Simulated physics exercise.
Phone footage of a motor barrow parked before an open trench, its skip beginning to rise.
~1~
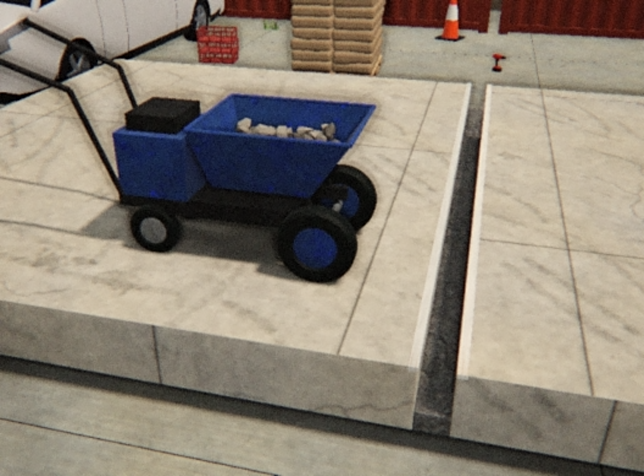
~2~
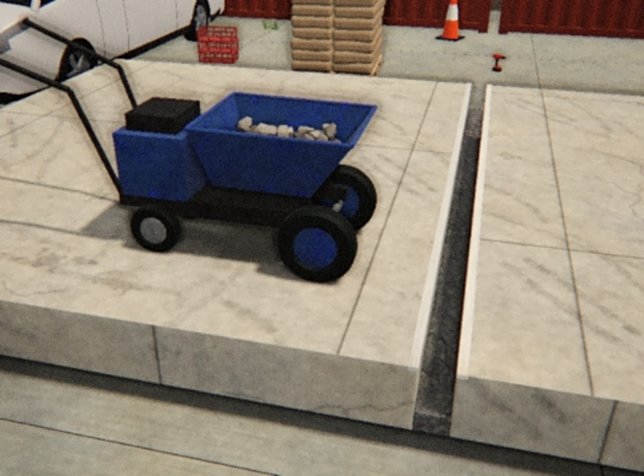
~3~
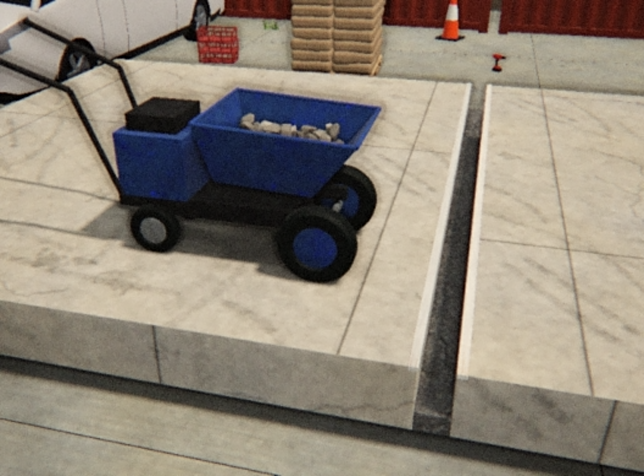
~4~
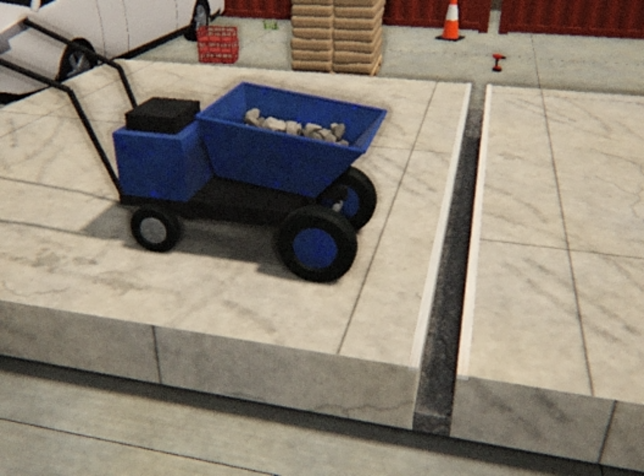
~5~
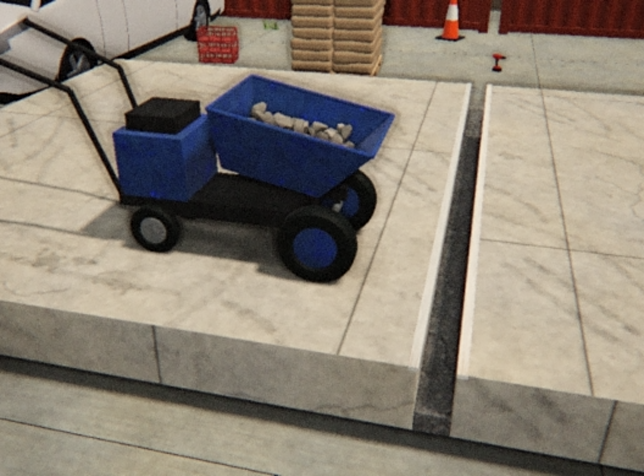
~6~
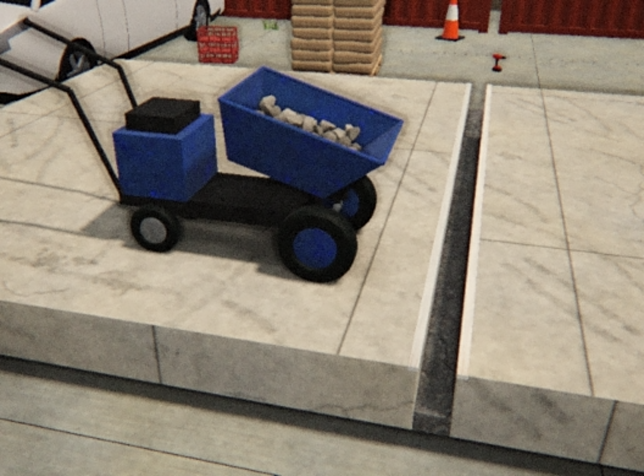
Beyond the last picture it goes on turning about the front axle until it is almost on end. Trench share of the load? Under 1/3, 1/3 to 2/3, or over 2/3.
I predict the trench will see above two thirds of the load.
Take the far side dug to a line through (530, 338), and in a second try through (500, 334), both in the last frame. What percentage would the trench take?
100 % then 100 %, roughly.
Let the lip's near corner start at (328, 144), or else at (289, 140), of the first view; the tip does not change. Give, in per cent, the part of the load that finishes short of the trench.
You'd get around 10 in a hundred, then 40 in a hundred.
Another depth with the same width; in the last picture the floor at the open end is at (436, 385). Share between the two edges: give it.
Something like 40 %.
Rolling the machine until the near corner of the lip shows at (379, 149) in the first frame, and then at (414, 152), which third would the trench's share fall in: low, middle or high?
So the first position comes out as less than a third, the second as below one third.
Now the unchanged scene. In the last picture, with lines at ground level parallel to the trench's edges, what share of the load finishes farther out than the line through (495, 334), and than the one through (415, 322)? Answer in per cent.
In order, some 10 % then some 90 %.
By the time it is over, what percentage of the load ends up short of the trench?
Roughly 0 per cent of the load.
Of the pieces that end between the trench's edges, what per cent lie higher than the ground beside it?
Estimate: Around 15 %.
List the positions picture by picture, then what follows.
Lip of the skip (350, 146), level; top of the load (282, 135), broken stones; first edge of the trench (422, 322); far edge (467, 329), the trench under half as wide as the skip, and about as deep as wide, in the first picture.
Lip of the skip (352, 147), level; top of the load (283, 135), in the second picture.
Lip of the skip (356, 149), tipped barely; top of the load (286, 133), in the third picture.
Lip of the skip (363, 152), tipped a little; top of the load (271, 137), in the fourth picture.
Lip of the skip (372, 157), tipped a little; top of the load (263, 132), in the fifth picture.
Lip of the skip (382, 164), tipped clearly; top of the load (264, 126); first edge of the trench (422, 322); far edge (467, 329), in the sixth picture.
Just after the last frame, skip tipped steeply; every one in the skip.
A moment on, skip tipped right over; the larger part in the skip; about a tenth in or heaped over the trench; just a few beyond it; just a few falling.
Further on, skip tipped right over; about a tenth in the skip; the larger part in or heaped over the trench; roughly a quarter beyond it.
When it is over, skip tipped right over; about a tenth in the skip; just a few short of the trench; the larger part in or heaped over the trench; roughly a quarter beyond it.
